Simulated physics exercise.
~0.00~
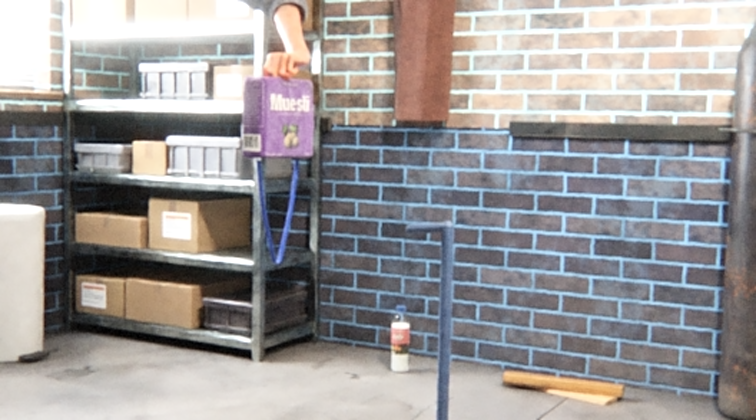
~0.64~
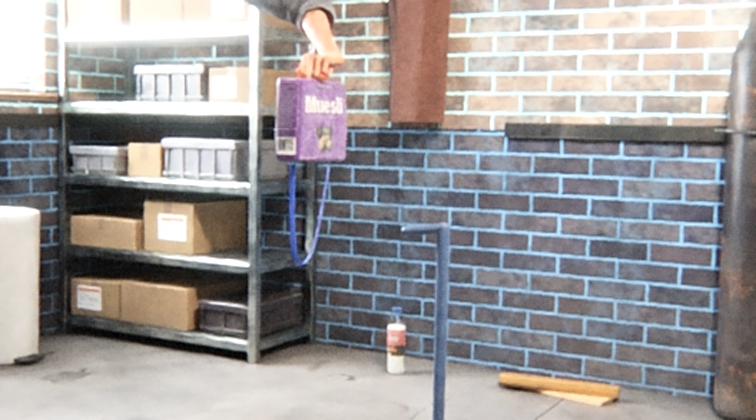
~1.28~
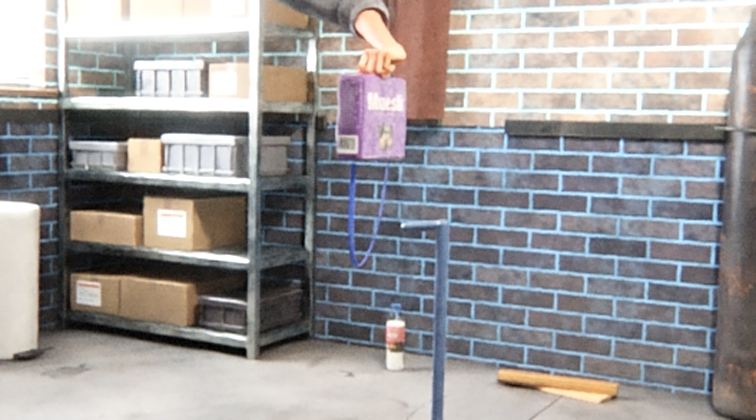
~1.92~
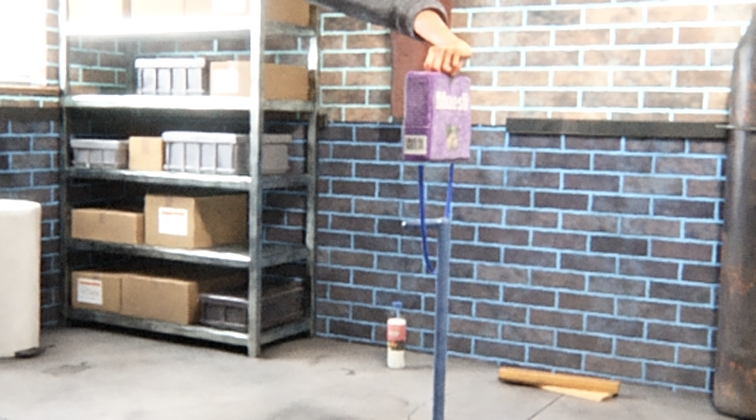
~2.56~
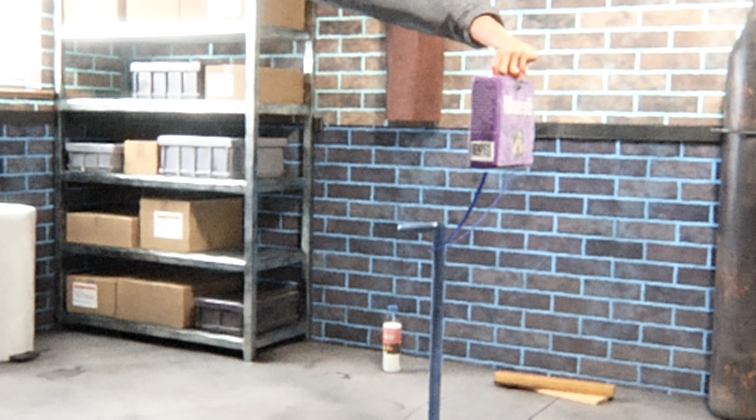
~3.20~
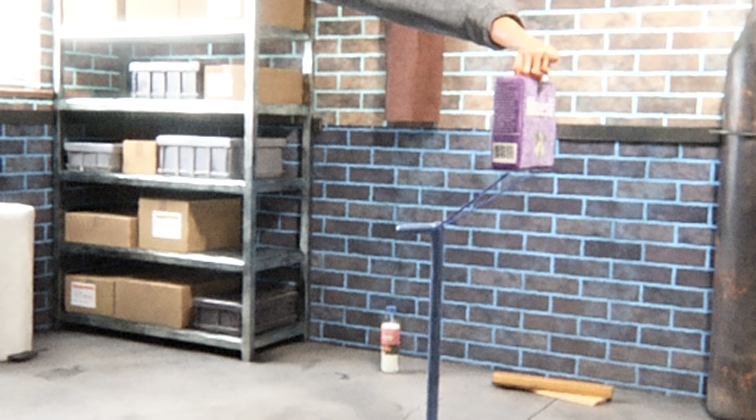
A hand carried a purple muesli box with a blue loop dangling beneath it to the right, past metal shelves and over a hooked post, until the loop caught on the hook and pulled tight, stopping the hand just beyond it.
